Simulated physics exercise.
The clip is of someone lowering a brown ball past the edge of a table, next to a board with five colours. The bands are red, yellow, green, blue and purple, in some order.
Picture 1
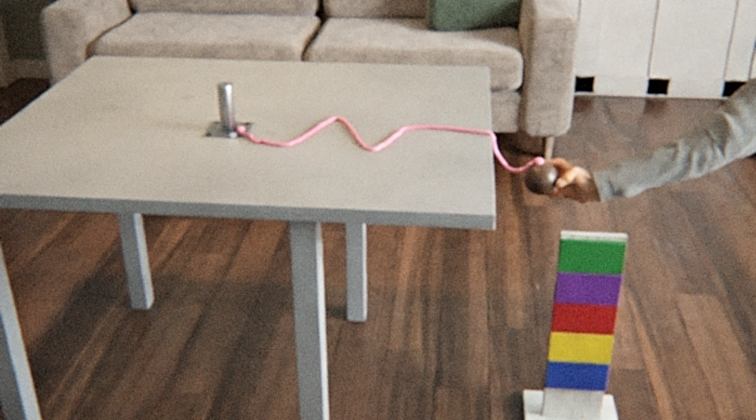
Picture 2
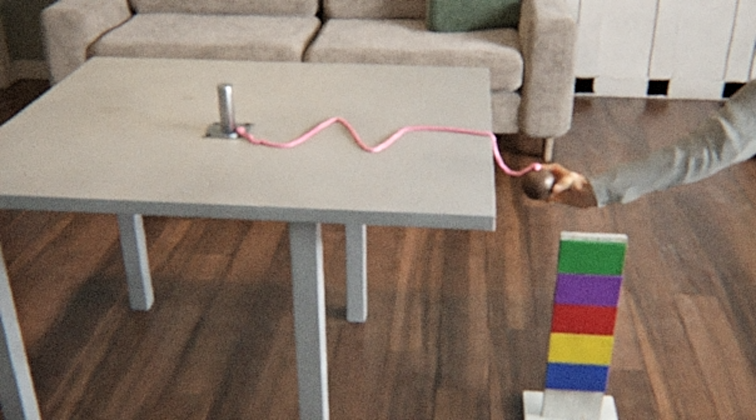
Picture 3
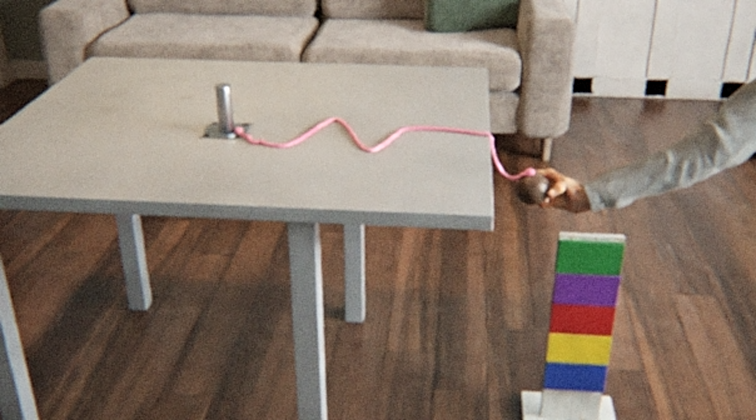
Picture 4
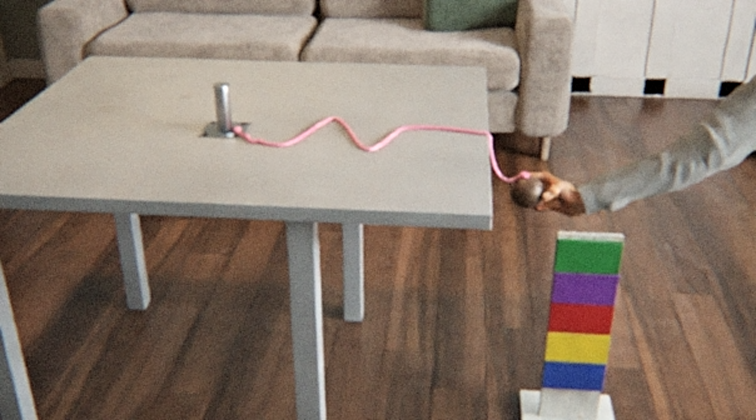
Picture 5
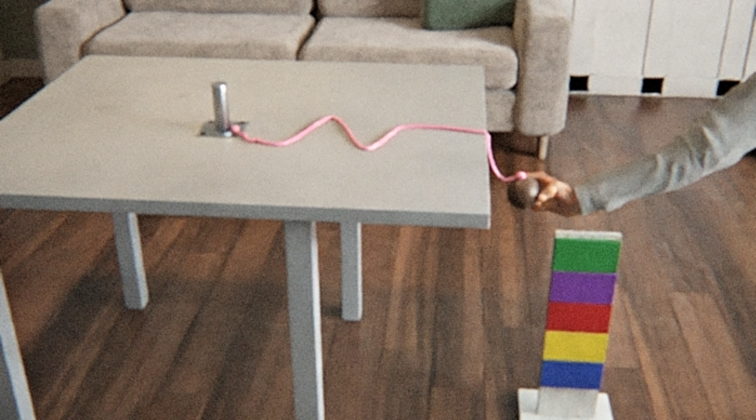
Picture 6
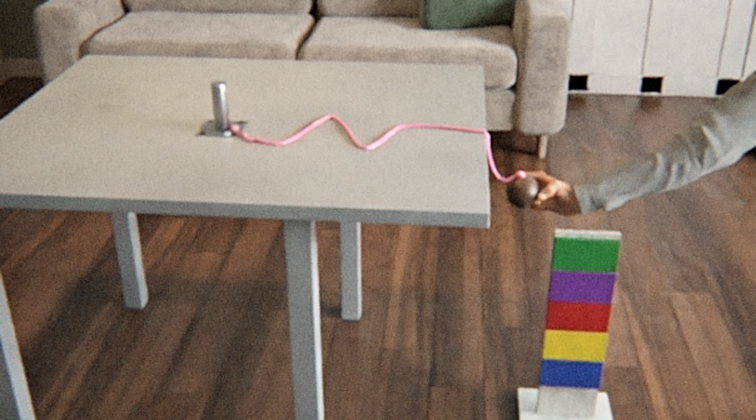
A hand holding a brown ball on a pink cord moves slightly left beside the table.
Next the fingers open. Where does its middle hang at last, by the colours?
The lead holds its middle at yellow.
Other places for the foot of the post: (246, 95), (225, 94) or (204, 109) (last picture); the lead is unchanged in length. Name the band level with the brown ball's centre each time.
It would be yellow; red; red.
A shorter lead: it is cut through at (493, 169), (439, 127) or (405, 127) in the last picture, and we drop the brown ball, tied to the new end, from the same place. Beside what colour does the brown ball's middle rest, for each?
One after the other, red; green; no band.
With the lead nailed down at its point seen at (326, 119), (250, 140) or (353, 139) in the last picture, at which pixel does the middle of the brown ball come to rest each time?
Try by try, around (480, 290), (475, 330) and (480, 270).
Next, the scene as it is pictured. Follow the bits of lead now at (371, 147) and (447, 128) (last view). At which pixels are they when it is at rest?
At (487, 141), then (479, 236).
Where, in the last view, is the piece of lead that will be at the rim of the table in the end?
At (371, 147), roughly.
Soon after, ball near (471, 338); level with yellow.
Then, ball near (479, 340); level with yellow.
At rest, ball near (473, 341); level with yellow. At yellow.
